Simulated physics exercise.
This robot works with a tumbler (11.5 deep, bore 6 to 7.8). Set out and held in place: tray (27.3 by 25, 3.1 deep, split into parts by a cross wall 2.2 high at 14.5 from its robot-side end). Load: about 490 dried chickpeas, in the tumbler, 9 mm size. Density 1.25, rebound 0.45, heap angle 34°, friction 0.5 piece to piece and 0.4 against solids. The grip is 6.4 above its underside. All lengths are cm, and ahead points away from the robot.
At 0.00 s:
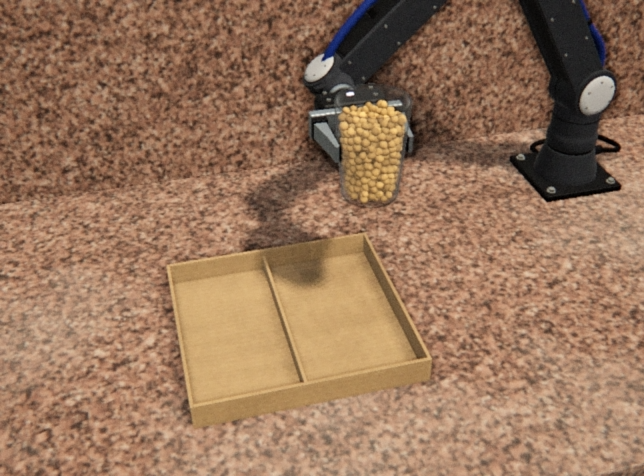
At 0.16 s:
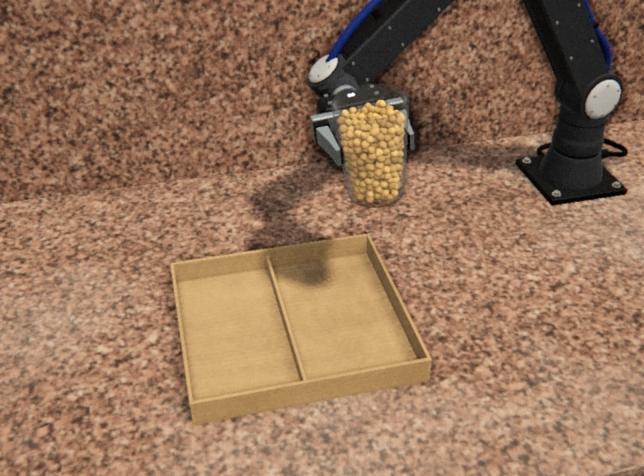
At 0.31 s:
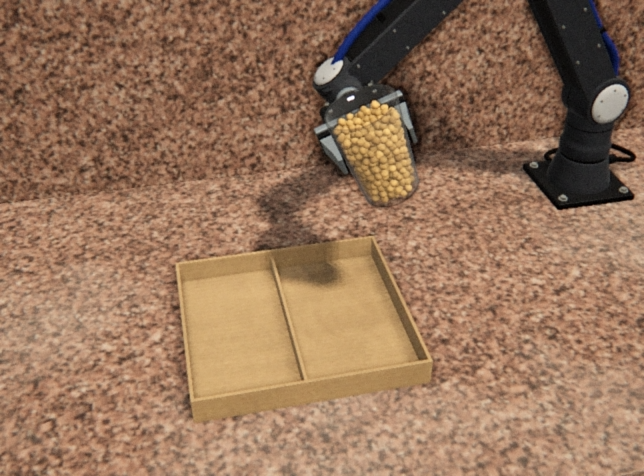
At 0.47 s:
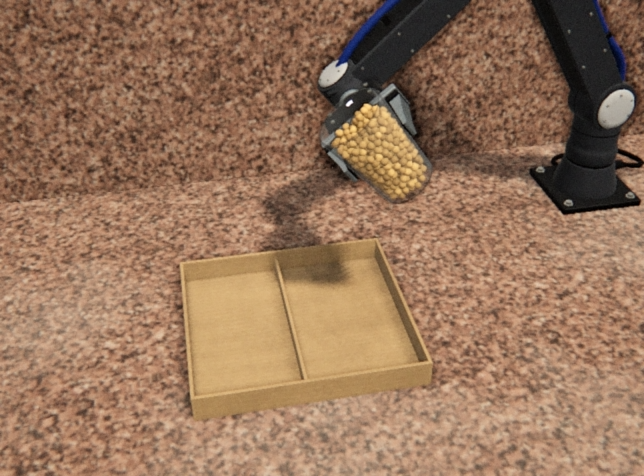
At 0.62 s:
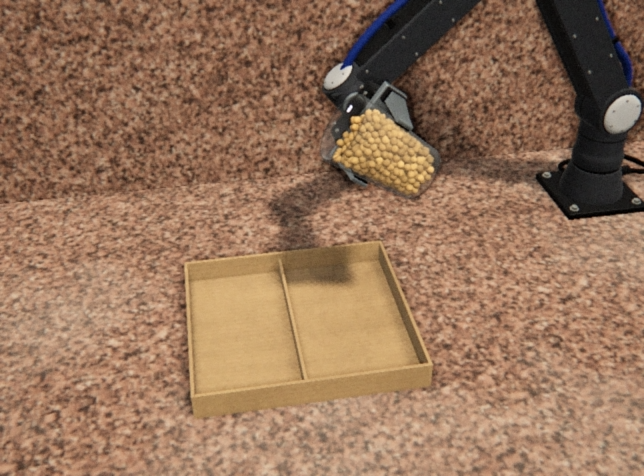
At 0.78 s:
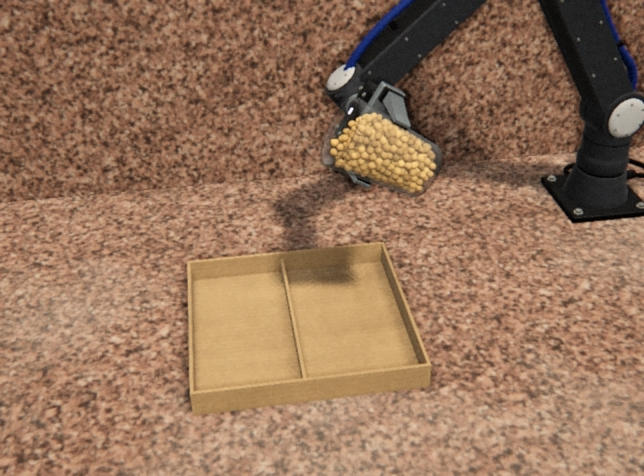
The clip opens on a robot arm holding a clear tumbler full of dried chickpeas upright, behind a shallow tan tray split in two by a divider. The arm tilts the tumbler steadily over to the left until it leans well past halfway, the chickpeas still inside and the tray empty.
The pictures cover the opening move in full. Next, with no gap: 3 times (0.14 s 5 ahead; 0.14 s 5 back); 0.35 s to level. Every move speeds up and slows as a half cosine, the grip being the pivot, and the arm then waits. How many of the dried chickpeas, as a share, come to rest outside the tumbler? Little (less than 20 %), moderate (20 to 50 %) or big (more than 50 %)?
A moderate share, 20 to 50 %, ends outside the tumbler.
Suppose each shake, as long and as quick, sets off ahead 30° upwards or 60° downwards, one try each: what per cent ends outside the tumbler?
Some 40 and 0 per cent.
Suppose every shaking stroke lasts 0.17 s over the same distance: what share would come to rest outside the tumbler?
It would be near 15 per cent.
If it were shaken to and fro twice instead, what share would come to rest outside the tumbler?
It would be near 25 per cent.
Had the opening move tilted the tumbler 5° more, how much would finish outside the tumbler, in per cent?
It would be near 40 per cent.
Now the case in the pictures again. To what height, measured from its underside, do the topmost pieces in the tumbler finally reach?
Some 10.0 cm.
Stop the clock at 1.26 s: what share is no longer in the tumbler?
About 15 per cent by then.
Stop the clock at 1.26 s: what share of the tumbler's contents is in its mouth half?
Some 55 per cent.
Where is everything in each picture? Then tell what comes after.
The first frame shows tumbler middle at (371, 150), level; upper third of the load around (372, 128), from x 340 to 400, top at y 105; 491 in the tumbler.
The second frame shows tumbler middle at (373, 150), tilted 6° forward; upper third of the load around (374, 129), from x 340 to 400, top at y 105.
The third frame shows tumbler middle at (377, 151), tilted 20° forward; upper third of the load around (375, 131), from x 340 to 410, top at y 105.
The fourth frame shows tumbler middle at (381, 151), tilted 39° forward; upper third of the load around (375, 133), from x 335 to 425, top at y 110.
The fifth frame shows tumbler middle at (384, 152), tilted 53° forward; upper third of the load around (377, 135), from x 335 to 430, top at y 115.
The sixth frame shows tumbler middle at (385, 152), tilted 59° forward; upper third of the load around (377, 137), from x 335 to 430, top at y 120; 491 in the tumbler.
By 1.26 s, tilted 59° forward, highest piece 28 above the table; 417 in the tumbler, 41 in the far-side part, 20 in the robot-side part, 13 in flight or on a rim.
By 1.73 s, tilted 45° forward, highest piece 27 above the table; 340 in the tumbler, 78 in the far-side part, 54 in the robot-side part, 3 on the table or floor, 16 in flight or on a rim.
By 2.17 s, level, highest piece 29 above the table; 340 in the tumbler, 80 in the far-side part, 68 in the robot-side part, 3 on the table or floor.
By 3.22 s, level, highest piece 29 above the table; 340 in the tumbler, 80 in the far-side part, 68 in the robot-side part, 3 on the table or floor.
Final count, 340 in the tumbler, 80 in the far-side part, 68 in the robot-side part, 3 on the table or floor. That is 31 % outside the tumbler.
